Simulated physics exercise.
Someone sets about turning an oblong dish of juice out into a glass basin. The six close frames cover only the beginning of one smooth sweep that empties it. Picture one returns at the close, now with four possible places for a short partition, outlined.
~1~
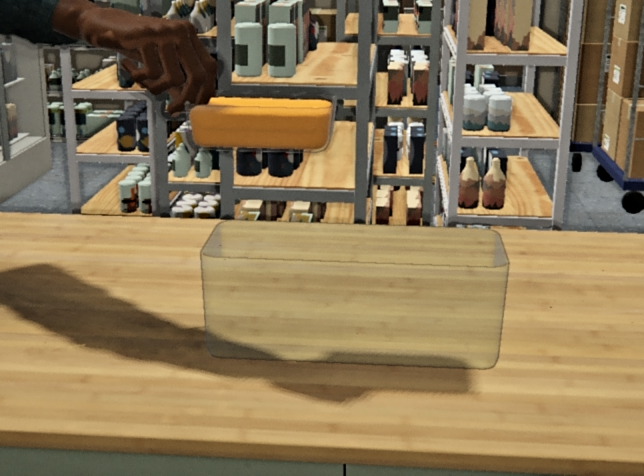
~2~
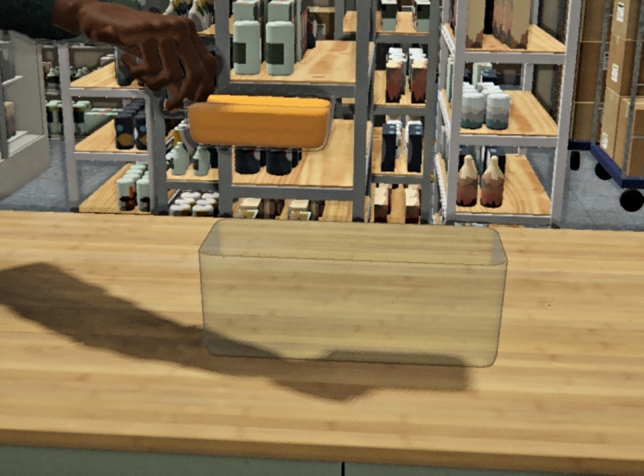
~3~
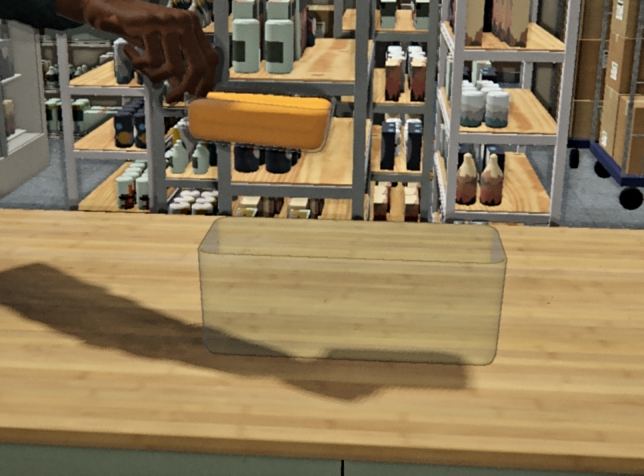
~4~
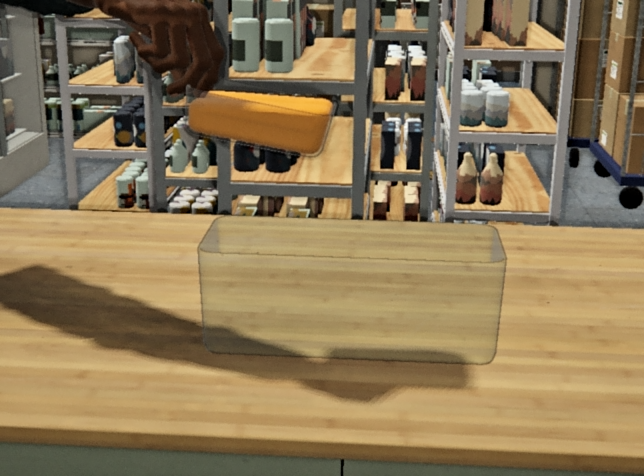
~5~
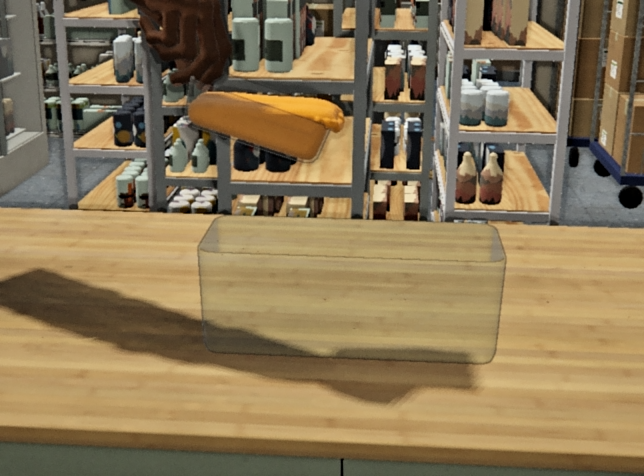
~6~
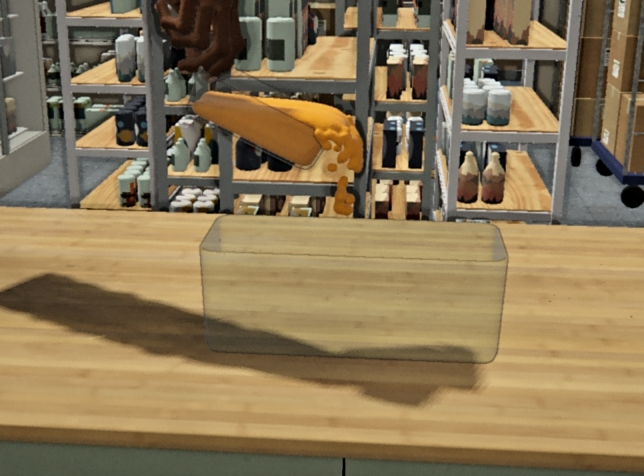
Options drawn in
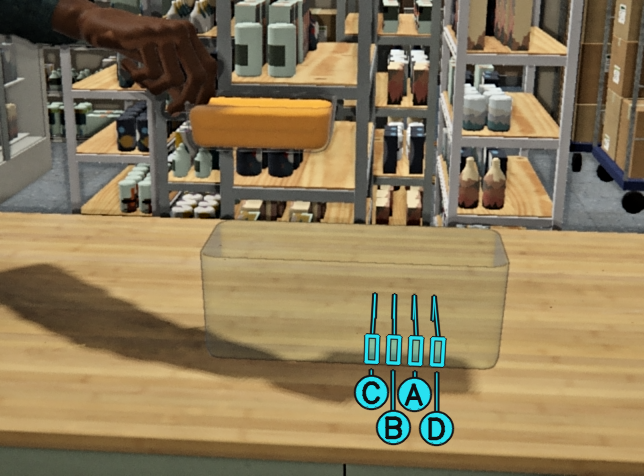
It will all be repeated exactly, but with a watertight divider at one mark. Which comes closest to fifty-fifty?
Use place B.
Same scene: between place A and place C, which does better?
Here it is place C.
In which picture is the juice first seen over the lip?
Picture 5.
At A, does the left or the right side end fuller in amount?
The left one.
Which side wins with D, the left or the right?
More ends on the left.
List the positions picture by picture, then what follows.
Upright, lip at (332, 100); basin from (207, 354) to (498, 367); nothing has left yet, in the first picture.
Upright, lip at (331, 100); nothing has left yet, in the second picture.
Tipped about 4°, lip at (331, 102); nothing has left yet, in the third picture.
Tipped about 10°, lip at (332, 108); nothing has left yet, in the fourth picture.
Tipped about 17°, lip at (332, 116); juice is over the lip, down to (339, 126), in the fifth picture.
Tipped about 26°, lip at (333, 126); juice is over the lip, down to (347, 207), in the sixth picture.
On the marked copy, A at (414, 372); B at (393, 371); C at (371, 370); D at (436, 372).
With A, about 83 % ends left of the wall and 15 % right of it.
With B, about 45 % ends left of the wall and 53 % right of it.
With C, about 31 % ends left of the wall and 66 % right of it.
With D, about 90 % ends left of the wall and 8 % right of it.
